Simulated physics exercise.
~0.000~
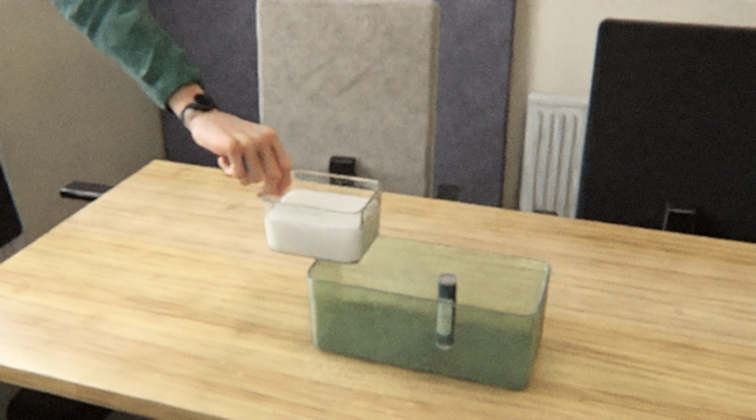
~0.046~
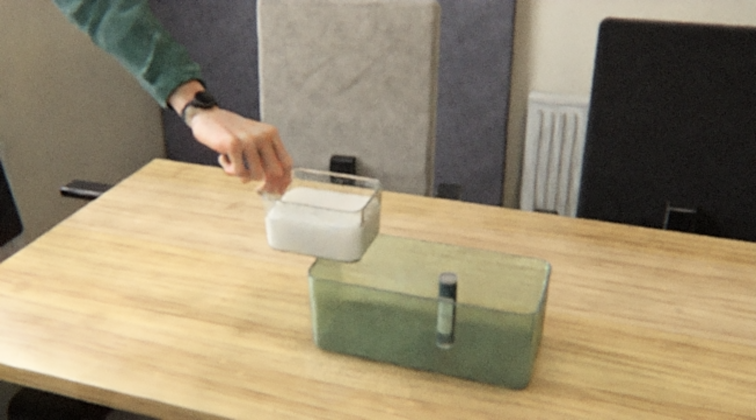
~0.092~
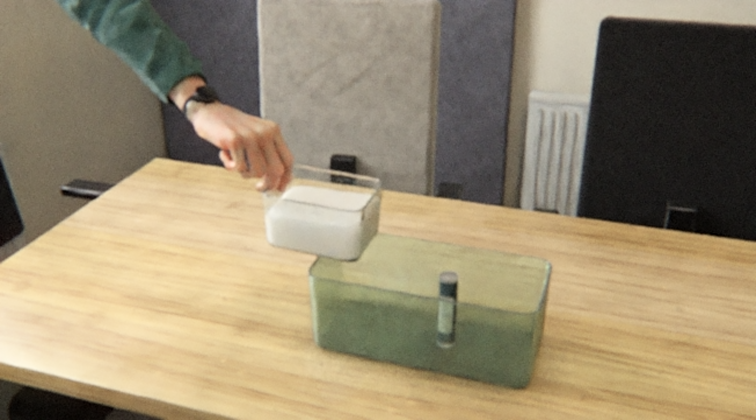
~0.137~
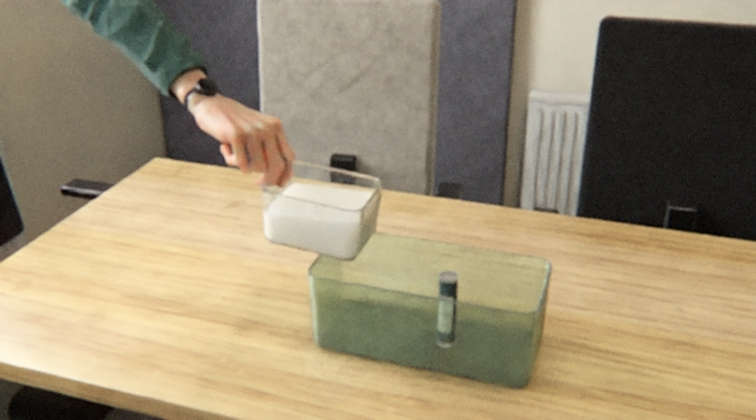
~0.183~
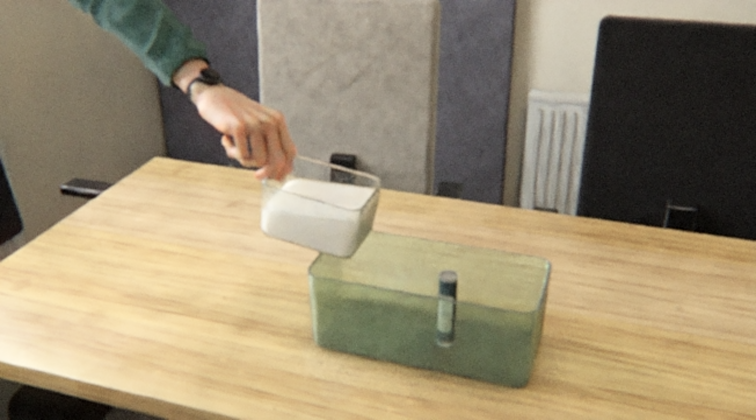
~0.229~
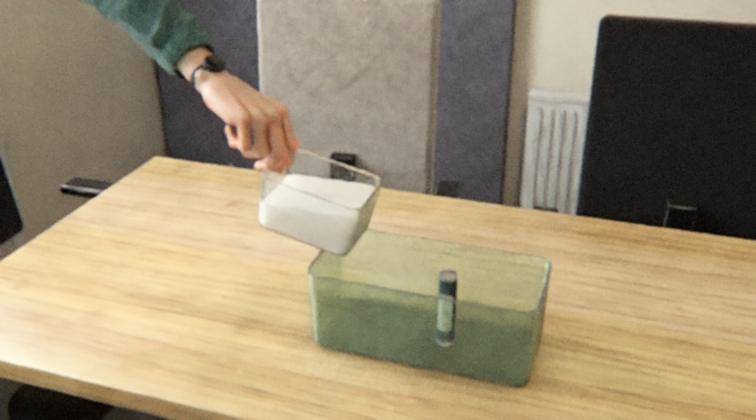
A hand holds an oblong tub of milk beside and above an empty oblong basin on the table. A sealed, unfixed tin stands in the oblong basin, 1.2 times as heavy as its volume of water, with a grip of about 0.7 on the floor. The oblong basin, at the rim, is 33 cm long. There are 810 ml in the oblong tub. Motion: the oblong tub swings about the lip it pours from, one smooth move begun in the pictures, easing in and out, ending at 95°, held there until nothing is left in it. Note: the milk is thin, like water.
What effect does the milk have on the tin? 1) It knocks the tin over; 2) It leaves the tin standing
It knocks the tin over.
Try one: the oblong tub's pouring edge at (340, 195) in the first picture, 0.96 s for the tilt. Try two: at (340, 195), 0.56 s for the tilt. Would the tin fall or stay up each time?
First it stays on its base; then it tips over.
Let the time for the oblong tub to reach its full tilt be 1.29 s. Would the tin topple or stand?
The tin would overturn.
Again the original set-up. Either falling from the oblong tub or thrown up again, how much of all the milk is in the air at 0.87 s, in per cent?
Near 18 in a hundred.
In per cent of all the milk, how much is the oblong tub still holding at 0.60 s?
Roughly 72 %.
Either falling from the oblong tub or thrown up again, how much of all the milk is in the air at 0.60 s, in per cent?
Near 26 per cent at that moment.
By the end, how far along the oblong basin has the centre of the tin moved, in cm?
Roughly 7.0 cm.
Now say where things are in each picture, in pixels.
In the first picture, it leans 0°; its right rim is at (371, 199); the milk meets the walls at (281, 200) and (371, 214); the oblong basin's rim runs from (323, 253) to (544, 290); the tin's top is at (448, 281).
In the second picture, it leans 1°; its right rim is at (372, 198); the milk meets the walls at (281, 199) and (371, 212).
In the third picture, it leans 2°; its right rim is at (372, 198); the milk meets the walls at (281, 197) and (372, 209).
In the fourth picture, it leans 5°; its right rim is at (372, 197); the milk meets the walls at (280, 195) and (371, 207).
In the fifth picture, it leans 8°; its right rim is at (372, 197); the milk meets the walls at (278, 191) and (370, 204).
In the sixth picture, it leans 13°; its right rim is at (371, 196); the milk meets the walls at (277, 186) and (370, 200).
Then, 0.60 s in, the tilt is 65° and 71 per cent is still to pour; the tin stands where it began.
Then, 0.87 s in, the tilt is 93° and 17 per cent is still to pour; the tin leans 14°.
Then, 1.15 s in, the tilt is 95° and 3 per cent is still to pour; the tin lies on its side.
Then, 1.46 s in, the tilt is 95° and 1 per cent is still to pour; the tin lies on its side.
Finally, the tin lies on its side.
